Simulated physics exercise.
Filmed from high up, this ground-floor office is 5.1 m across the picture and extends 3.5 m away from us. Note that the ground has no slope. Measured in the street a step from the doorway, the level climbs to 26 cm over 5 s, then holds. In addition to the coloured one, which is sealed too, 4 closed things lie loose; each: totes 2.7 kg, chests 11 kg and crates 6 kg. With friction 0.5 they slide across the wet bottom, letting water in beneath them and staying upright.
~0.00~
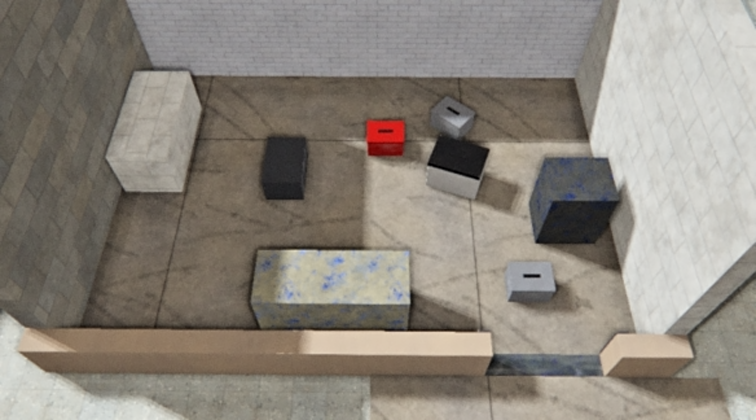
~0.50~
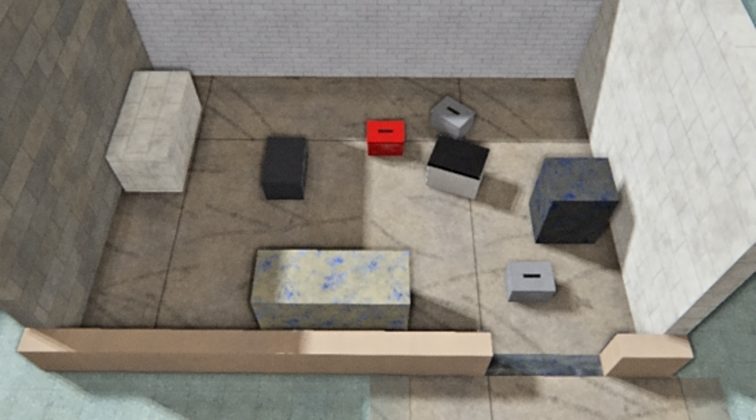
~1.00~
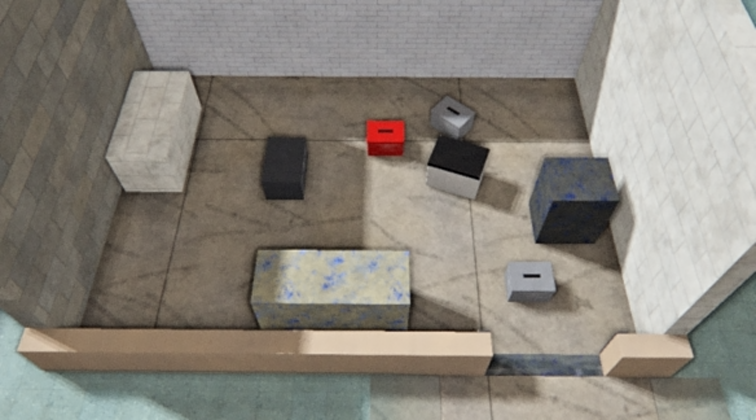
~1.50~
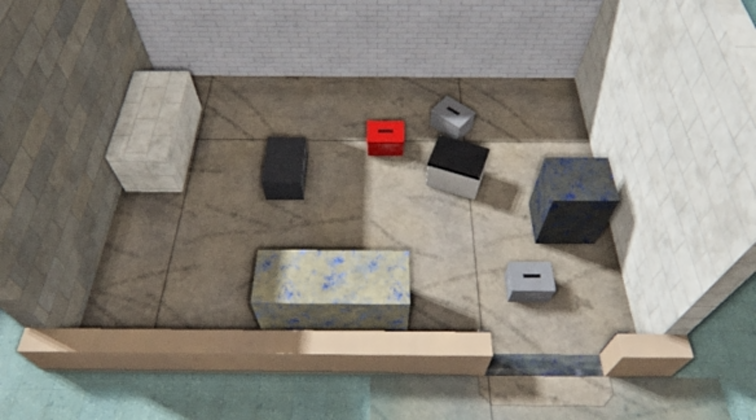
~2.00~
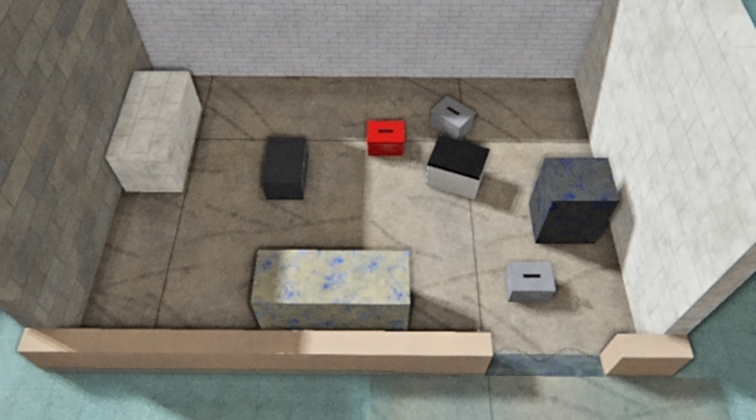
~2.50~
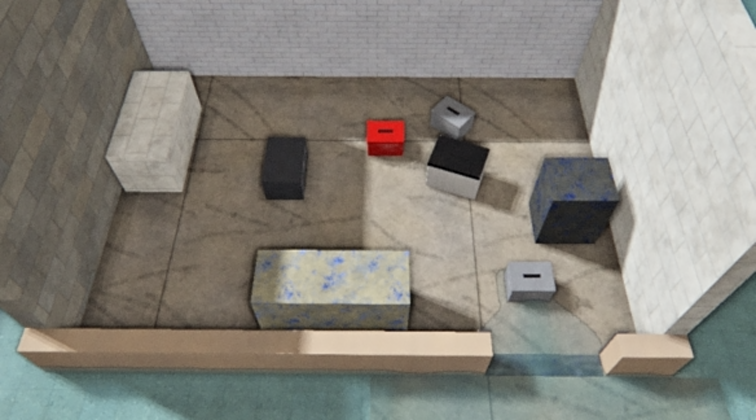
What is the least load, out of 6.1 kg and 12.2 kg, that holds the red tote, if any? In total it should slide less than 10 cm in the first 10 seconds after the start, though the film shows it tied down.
No choice passes.
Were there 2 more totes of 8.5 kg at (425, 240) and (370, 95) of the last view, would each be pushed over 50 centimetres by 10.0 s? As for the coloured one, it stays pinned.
Note, in sequence: Exceeded, exceeded.
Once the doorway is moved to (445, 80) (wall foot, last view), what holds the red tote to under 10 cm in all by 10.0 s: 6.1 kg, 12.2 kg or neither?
In that setup neither mass works.
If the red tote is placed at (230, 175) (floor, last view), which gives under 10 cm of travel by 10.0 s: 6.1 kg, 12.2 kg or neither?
Note: Heavier only OK.
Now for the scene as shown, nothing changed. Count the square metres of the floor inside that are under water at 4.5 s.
Some 5.0 m2 of it.
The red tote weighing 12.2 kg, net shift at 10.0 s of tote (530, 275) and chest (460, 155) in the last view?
Respectively 200 and 250 cm.
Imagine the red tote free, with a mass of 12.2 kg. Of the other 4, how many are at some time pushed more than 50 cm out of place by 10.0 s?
It works out to 4.
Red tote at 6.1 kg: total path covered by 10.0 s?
All together it comes to about 300 cm.
After 3.5 s the red tote would be 0 cm from its start with 6.1 kg and 0 cm from its start with 12.2 kg; 0 cm of water round it then.
After 4.5 s the red tote would be 0 cm from its start with 6.1 kg and 0 cm from its start with 12.2 kg; 0 cm of water round it then.
After 7.0 s the red tote would be 114 cm from its start with 6.1 kg and 42 cm from its start with 12.2 kg; 6 cm of water round it then.
After 10.0 s the red tote would be 269 cm from its start with 6.1 kg and 206 cm from its start with 12.2 kg; 19 cm of water round it then.
